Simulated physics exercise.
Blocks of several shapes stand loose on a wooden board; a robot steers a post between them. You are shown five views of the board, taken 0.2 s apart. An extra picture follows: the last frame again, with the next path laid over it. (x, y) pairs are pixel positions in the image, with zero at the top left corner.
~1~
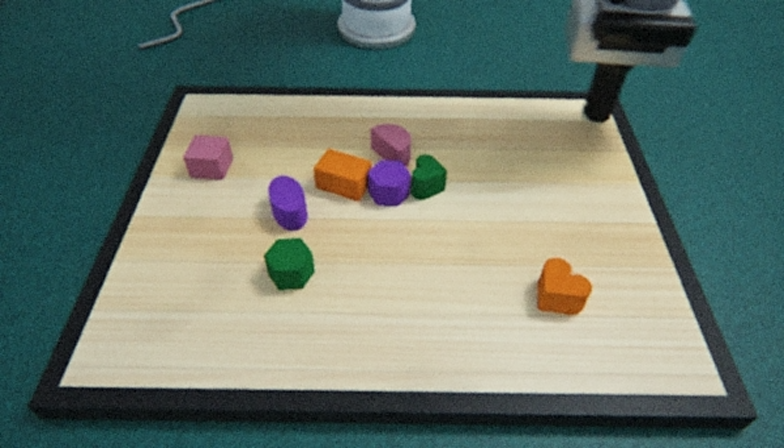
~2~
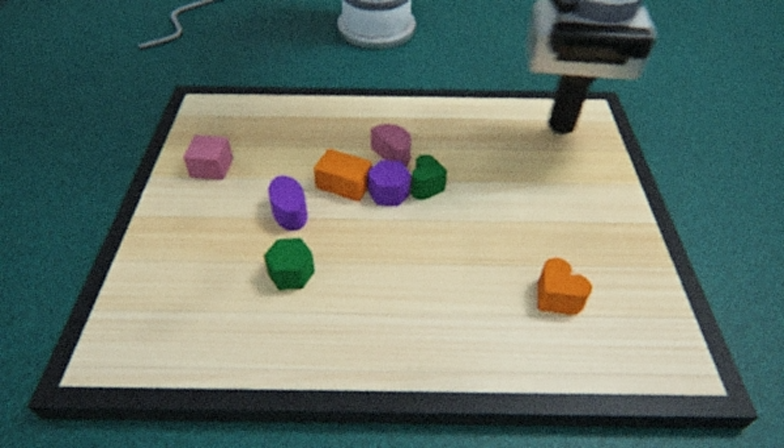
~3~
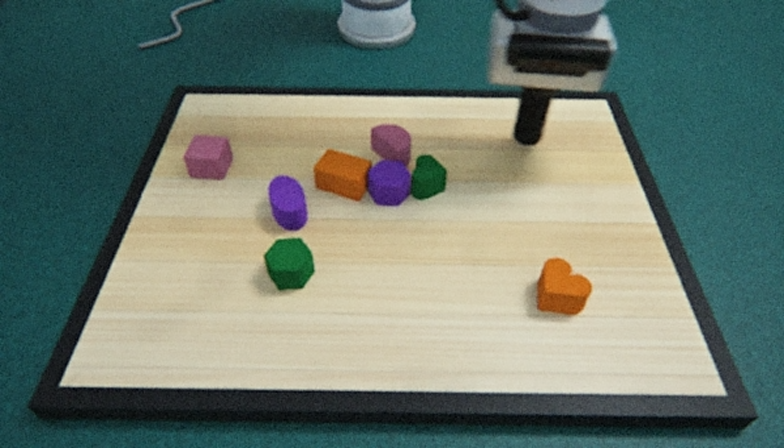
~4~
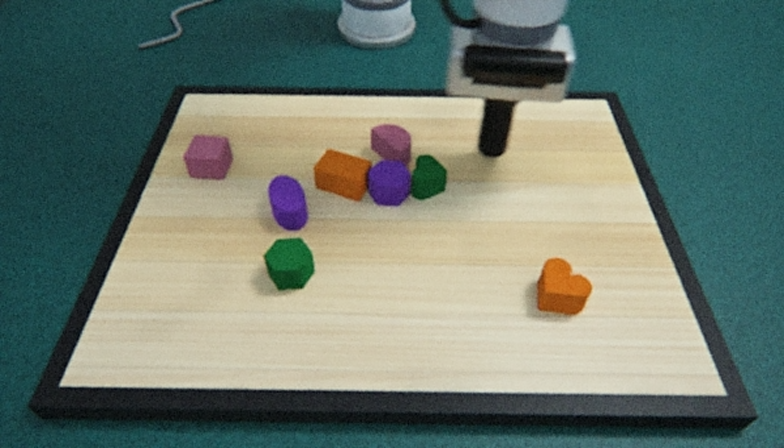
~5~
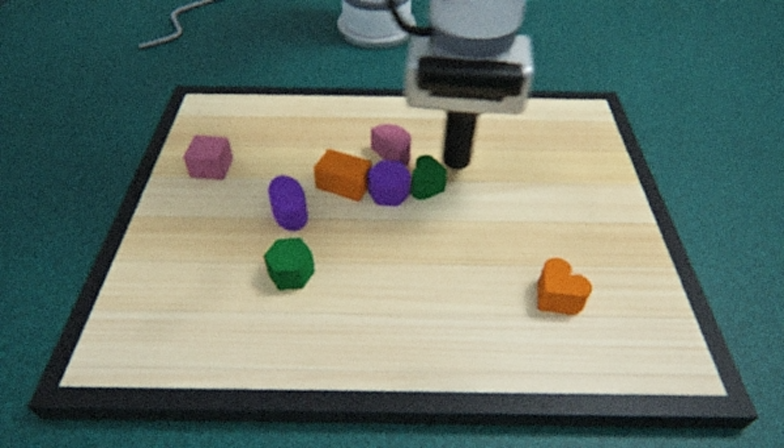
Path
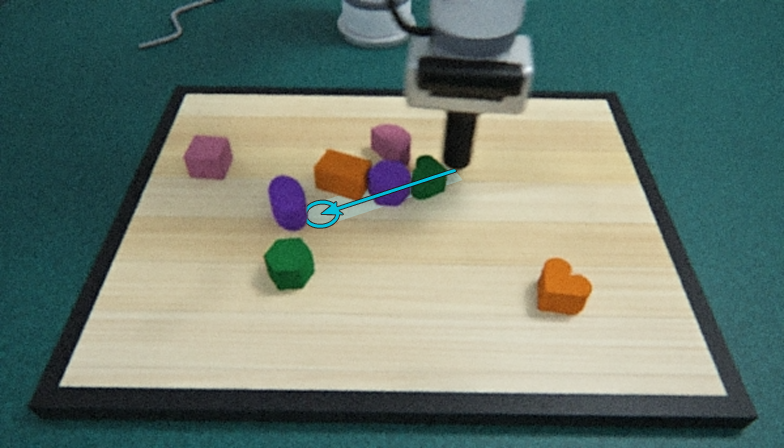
A robot arm holding a black post hangs over the upper right of a pale wooden board with a black rim, on a green surface, seen from above at an angle. A pink block sits at left, purple, orange, pink and green blocks cluster near the upper middle, and an orange heart lies lower right. The post glides left and slightly down beside the green heart, while blocks and camera stay still.
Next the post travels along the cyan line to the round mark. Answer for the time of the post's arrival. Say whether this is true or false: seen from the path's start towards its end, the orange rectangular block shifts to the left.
The statement is incorrect.
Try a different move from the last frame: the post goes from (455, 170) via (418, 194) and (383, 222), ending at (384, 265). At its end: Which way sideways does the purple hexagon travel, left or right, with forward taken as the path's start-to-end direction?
Gets pushed right.
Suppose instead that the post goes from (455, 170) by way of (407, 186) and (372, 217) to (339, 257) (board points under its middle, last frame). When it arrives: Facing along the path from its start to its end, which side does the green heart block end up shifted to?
So, looking from the first point of the path to the last, the green heart block moves leftwards.
The drawn path runs from (455, 170) to (321, 214).
On the path given first. One third of the way, post at (413, 174); purple hexagon at (381, 180), turned 30° clockwise; green heart block at (415, 190), turned 15° anticlockwise.
Two thirds of the way, post at (367, 188); orange rectangular block at (332, 163), turned 15° clockwise; purple hexagon at (350, 203), turned 25° clockwise; green heart block at (415, 193), turned 25° anticlockwise.
At the end, post at (320, 203); purple oval block not moved; orange rectangular block at (322, 161), turned 35° clockwise; purple hexagon at (334, 219), turned 20° anticlockwise; green heart block at (415, 193), turned 25° anticlockwise.
